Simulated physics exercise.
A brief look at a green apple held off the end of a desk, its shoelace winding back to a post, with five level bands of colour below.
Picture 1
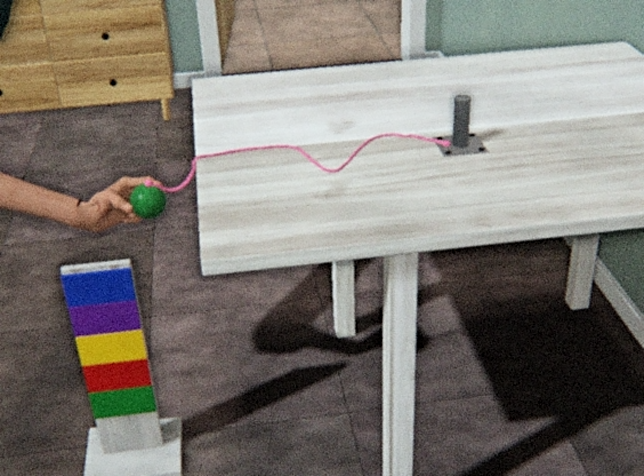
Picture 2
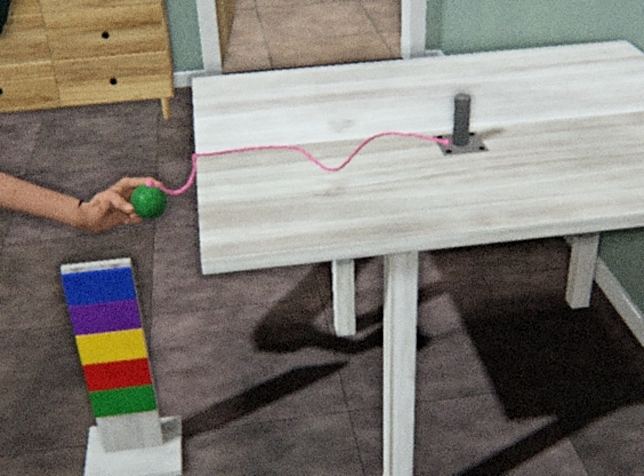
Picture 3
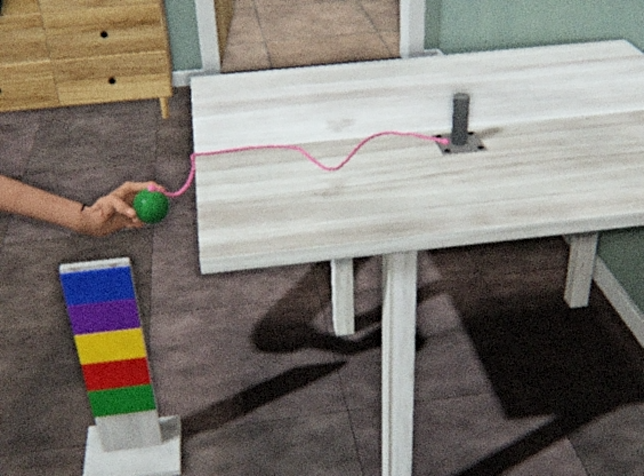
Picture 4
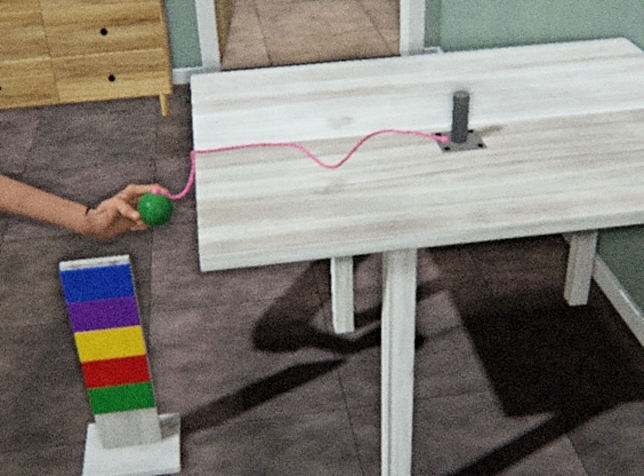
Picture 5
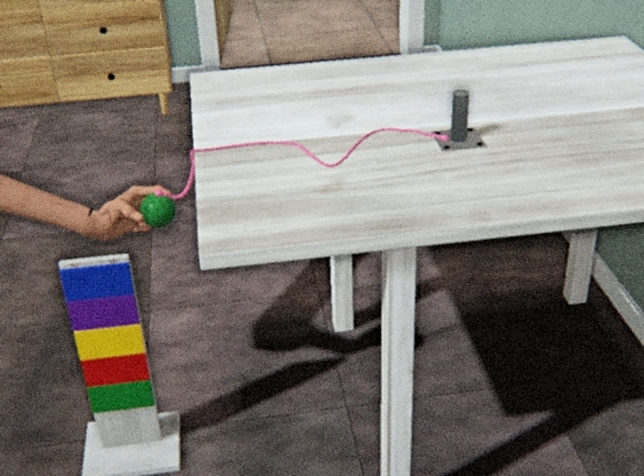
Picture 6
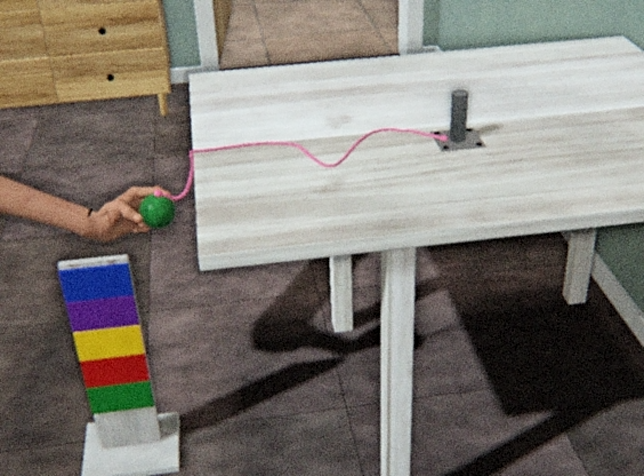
We see a hand holding a green ball off the left end of a white table, a pink cord winding back to a post, above a colour-banded block; the hand shifts slightly right and down, then stays nearly still.
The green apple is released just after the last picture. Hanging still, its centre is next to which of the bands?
Its middle rests at the purple band.
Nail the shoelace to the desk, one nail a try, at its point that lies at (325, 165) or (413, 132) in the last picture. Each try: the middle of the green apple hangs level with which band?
For the first place it's blue, and for the second purple.
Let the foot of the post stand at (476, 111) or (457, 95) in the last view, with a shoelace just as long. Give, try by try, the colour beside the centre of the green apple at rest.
Going case by case, it's blue and then blue.
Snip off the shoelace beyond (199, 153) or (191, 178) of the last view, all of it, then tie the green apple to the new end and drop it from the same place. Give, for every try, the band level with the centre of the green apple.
First try: Higher than all five; second try: Blue.
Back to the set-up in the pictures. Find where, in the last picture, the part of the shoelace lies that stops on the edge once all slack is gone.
Roughly (271, 143).
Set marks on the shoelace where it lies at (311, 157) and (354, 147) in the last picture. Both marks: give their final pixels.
Around (249, 153), then around (326, 148).
A little later, apple near (228, 308); level with purple.
Next, apple near (196, 301); level with purple.
When it is over, apple near (208, 304); level with purple. Its centre hangs level with the purple band.
